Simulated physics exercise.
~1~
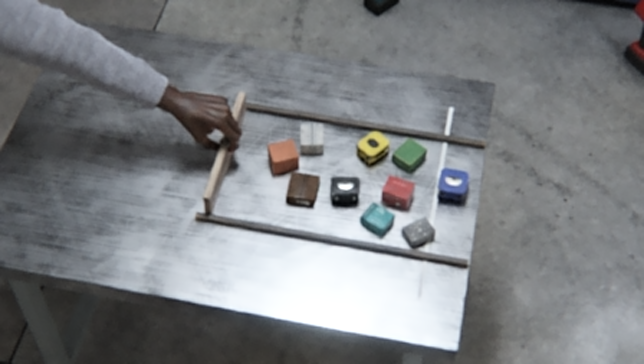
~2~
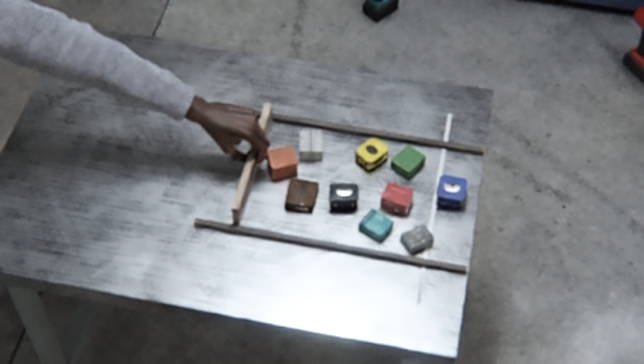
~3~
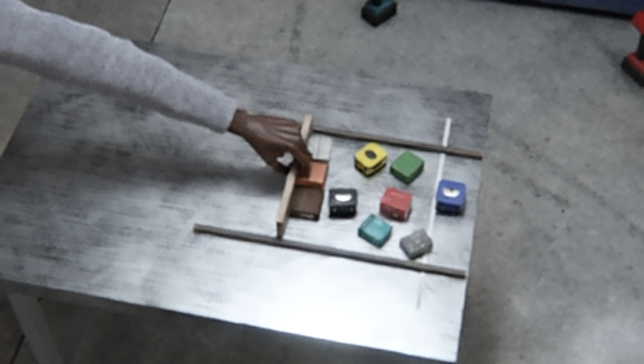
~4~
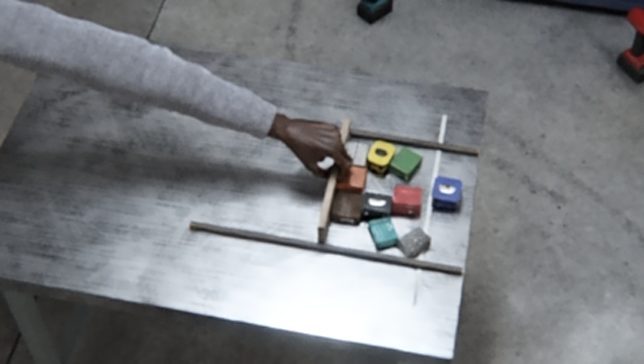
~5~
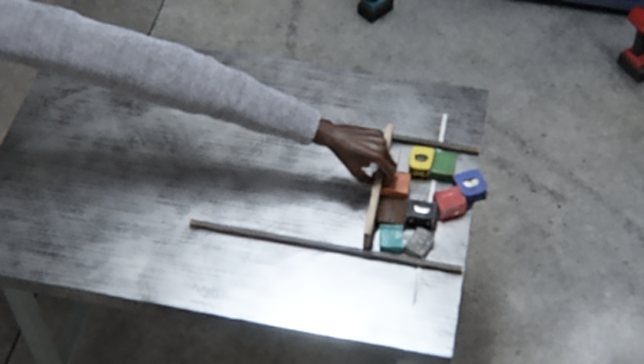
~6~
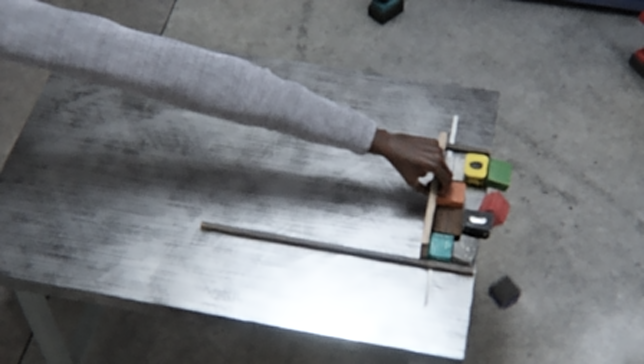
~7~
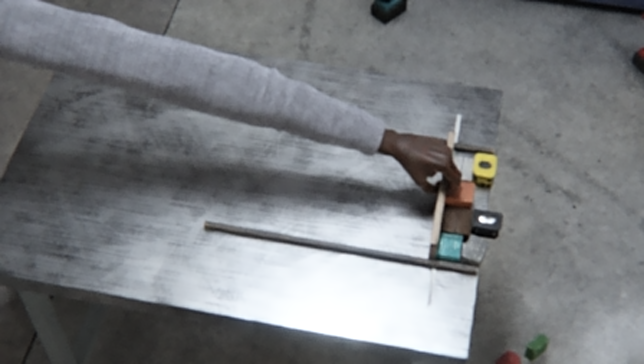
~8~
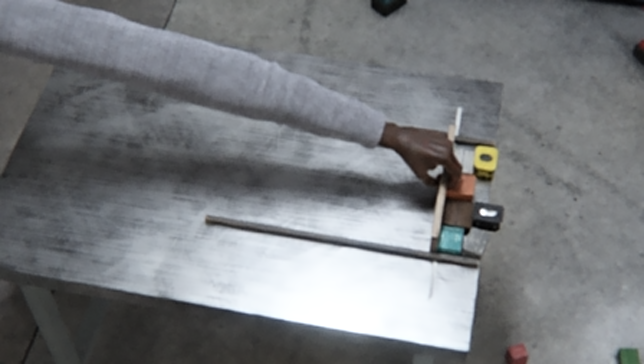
A hand pushes a board rightward along a table, knocking several small colored blocks off the edge.
